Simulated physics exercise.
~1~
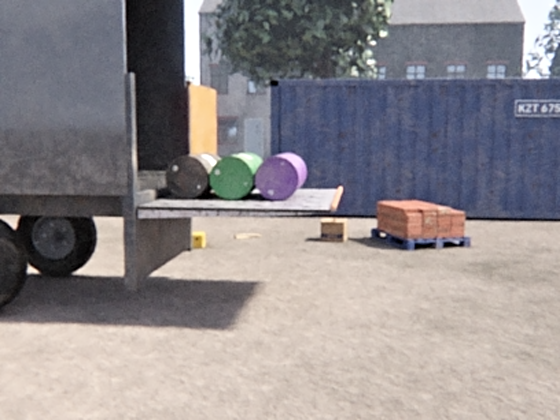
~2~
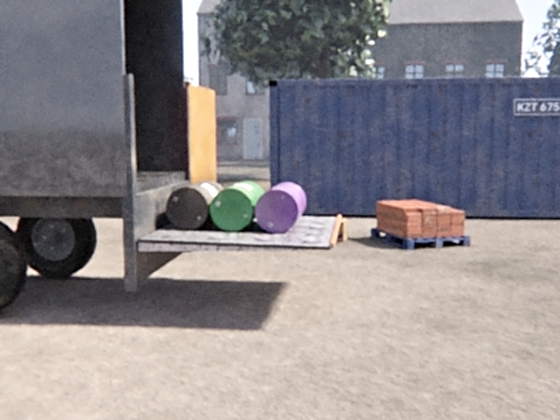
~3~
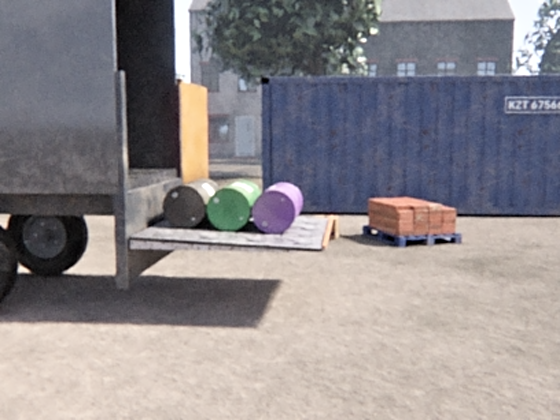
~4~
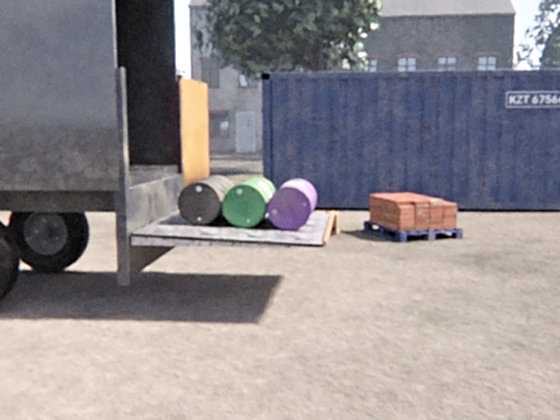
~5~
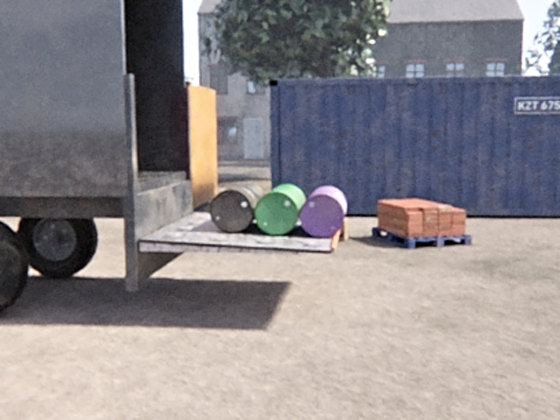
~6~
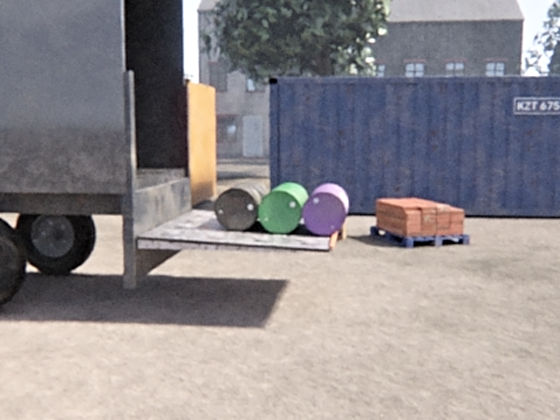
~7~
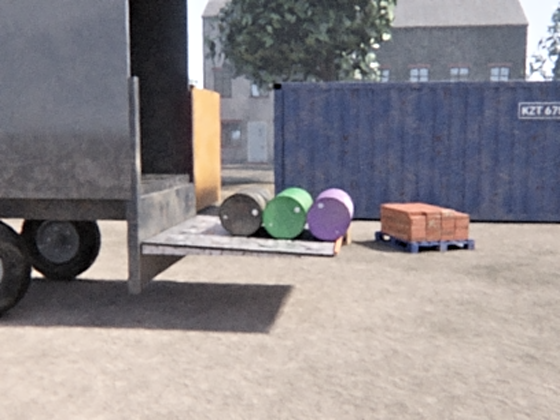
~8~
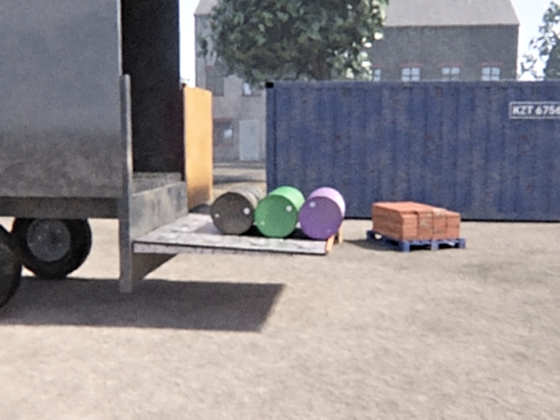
A truck's tail lift lowers and tips, and three drums roll right, stopping at its edge.
